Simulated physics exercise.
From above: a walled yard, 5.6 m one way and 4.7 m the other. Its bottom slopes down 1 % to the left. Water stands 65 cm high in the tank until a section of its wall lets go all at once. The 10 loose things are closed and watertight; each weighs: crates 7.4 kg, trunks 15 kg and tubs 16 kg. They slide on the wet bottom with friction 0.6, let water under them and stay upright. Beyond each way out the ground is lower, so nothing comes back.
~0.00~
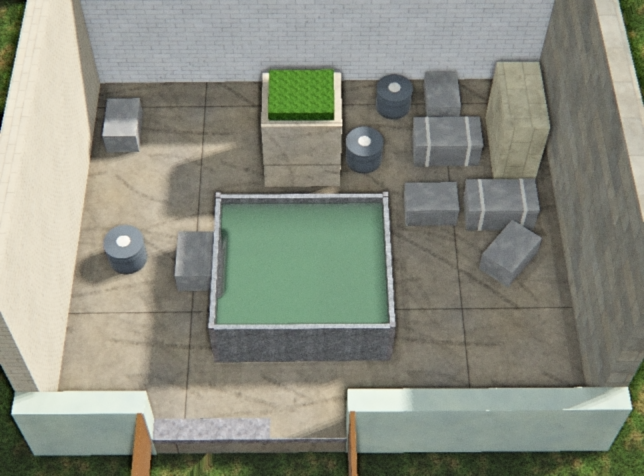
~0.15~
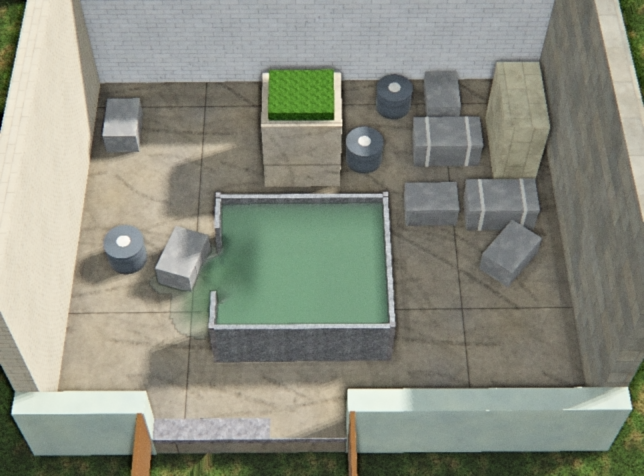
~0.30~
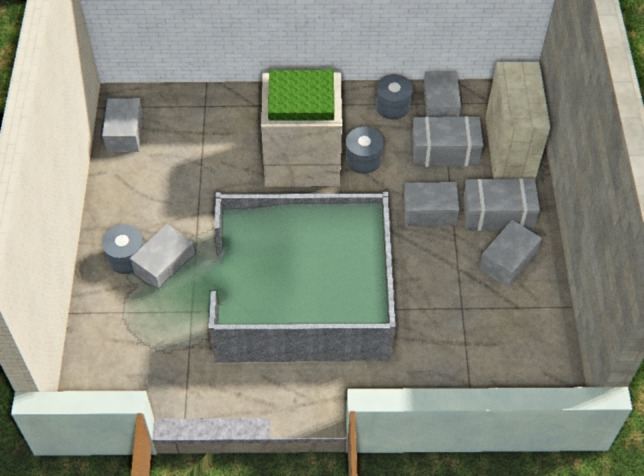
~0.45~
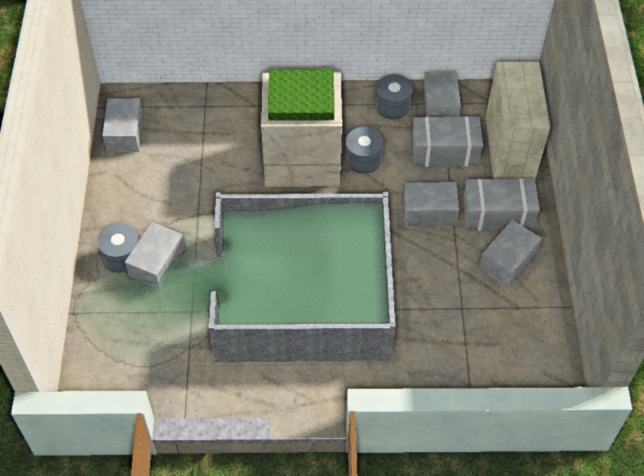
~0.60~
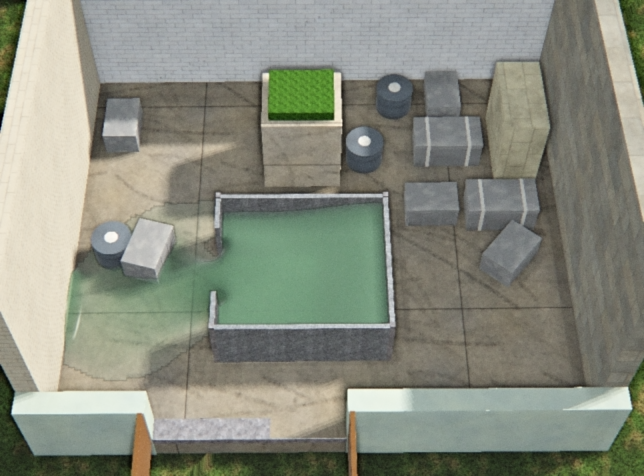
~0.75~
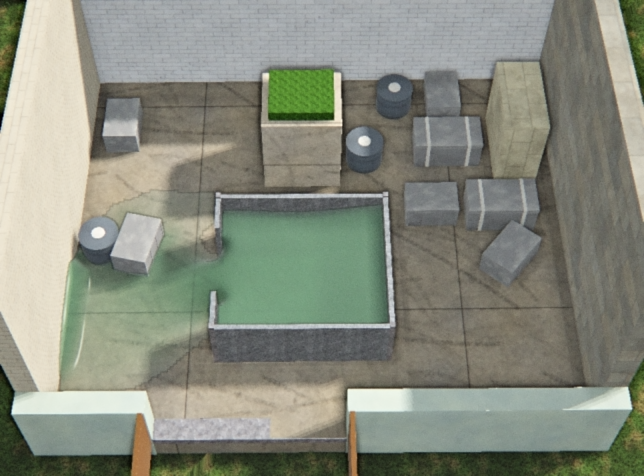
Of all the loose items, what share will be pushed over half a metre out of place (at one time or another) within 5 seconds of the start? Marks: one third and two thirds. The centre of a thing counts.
It is not even a third.
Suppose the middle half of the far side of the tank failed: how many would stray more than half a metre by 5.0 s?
Then 4.
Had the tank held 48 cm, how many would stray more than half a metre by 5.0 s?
Then 3.
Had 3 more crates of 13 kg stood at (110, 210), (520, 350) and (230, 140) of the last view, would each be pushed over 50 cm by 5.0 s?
In that order: Past it, under, under.
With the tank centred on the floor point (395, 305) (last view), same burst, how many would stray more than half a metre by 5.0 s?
Then 3.
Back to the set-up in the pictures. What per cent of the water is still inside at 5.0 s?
Some 94 per cent remains.
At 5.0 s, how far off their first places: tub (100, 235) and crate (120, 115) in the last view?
In that order: 200 cm, 300 cm.
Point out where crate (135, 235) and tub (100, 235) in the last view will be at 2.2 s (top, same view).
Near (170, 132) and (136, 114).
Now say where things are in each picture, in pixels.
The first frame shows a crate at (195, 253), on the bottom; a tub at (124, 242), on the bottom; water covers 2.8 m2; 0 of 10 have shifted.
The second frame shows a crate at (182, 251) rests on the ground, 14 cm from its start; a tub at (124, 242) rests on the ground; 3.3 m2 under water; 1 of 10 have shifted.
The third frame shows a crate at (162, 250) rests on the ground, 37 cm from its start; a tub at (122, 241) rests on the ground; water covers 4.0 m2; 1 of 10 have shifted.
The fourth frame shows a crate at (154, 248) rests on the ground, 45 cm from its start; a tub at (118, 240) rests on the ground, 7 cm from its start; water covers 4.9 m2; 2 of 10 have shifted.
The fifth frame shows a crate at (147, 243), on the bottom, 54 cm from its start; a tub at (111, 238), on the bottom, 15 cm from its start; 5.5 m2 under water; 2 of 10 have shifted.
The sixth frame shows a crate at (136, 237), afloat, 69 cm from its start; a tub at (98, 233) rests on the ground, 32 cm from its start; 6.0 m2 under water; 2 of 10 have shifted.
After 1.1 s 2 of 10 are over 50 cm from their spots; 1 afloat.
After 2.2 s 3 of 10 are over 50 cm from their spots; 1 afloat.
After 3.5 s 3 of 10 are over 50 cm from their spots; 2 afloat.
After 5.0 s 3 of 10 are over 50 cm from their spots, and 3 have been at some point; 2 afloat.
